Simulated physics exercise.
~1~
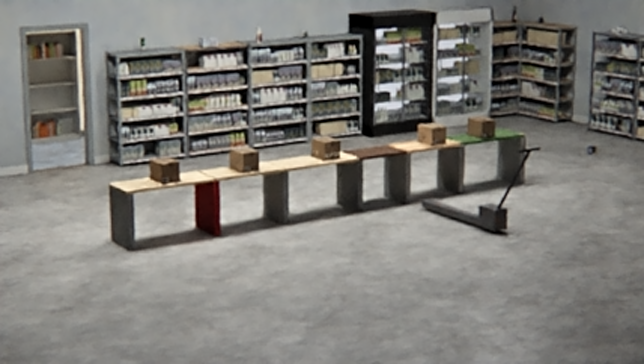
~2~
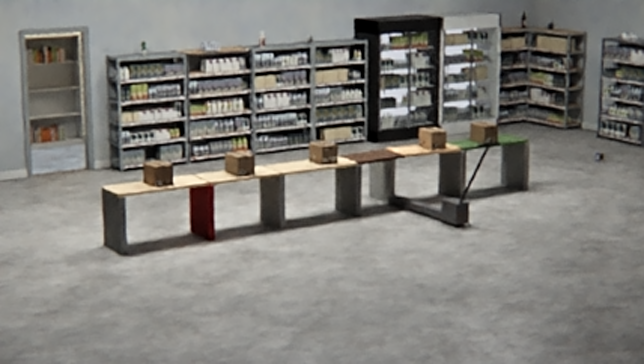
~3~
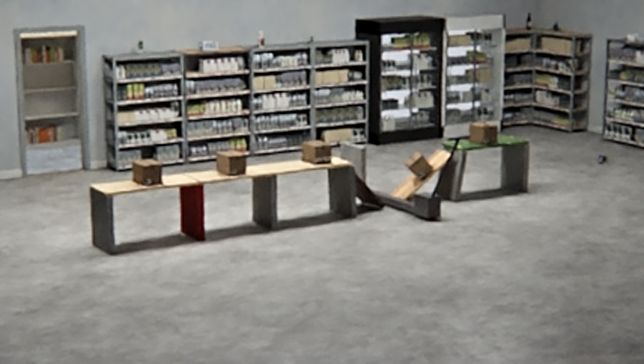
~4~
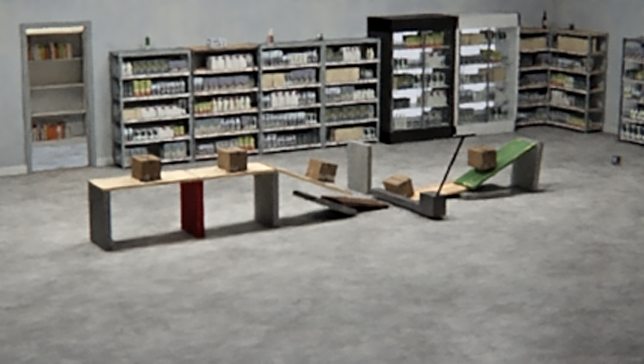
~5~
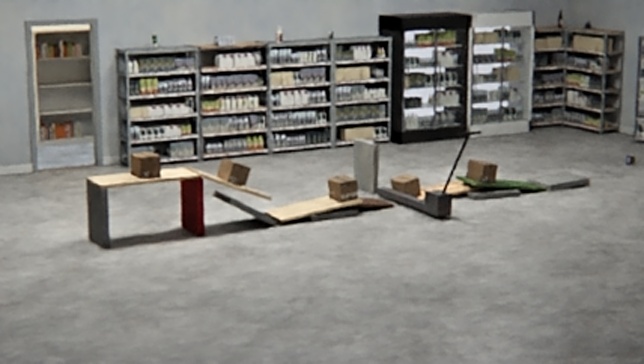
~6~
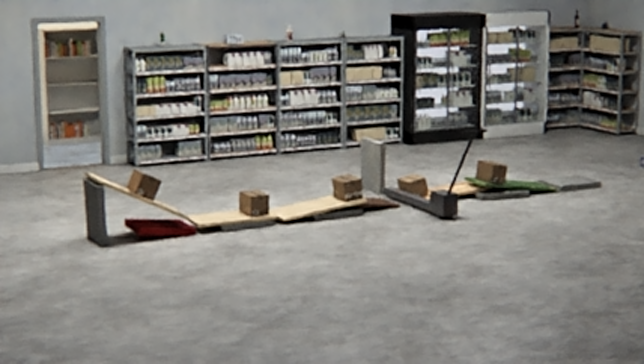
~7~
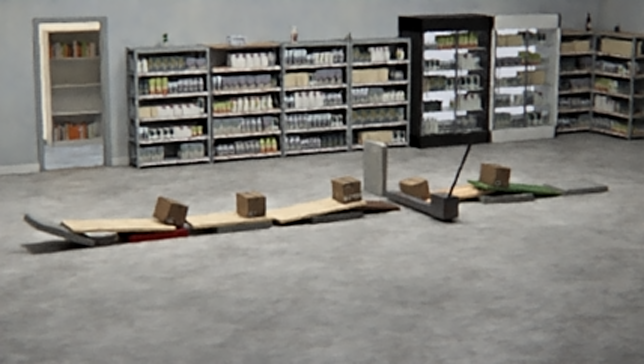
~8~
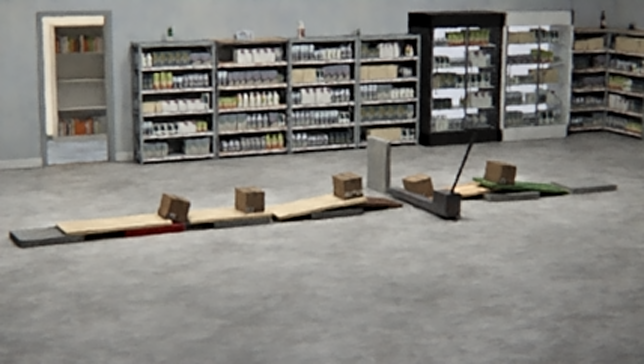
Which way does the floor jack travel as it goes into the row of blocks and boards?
The floor jack moves to the left, sliding in among the uprights before it comes to a stop.
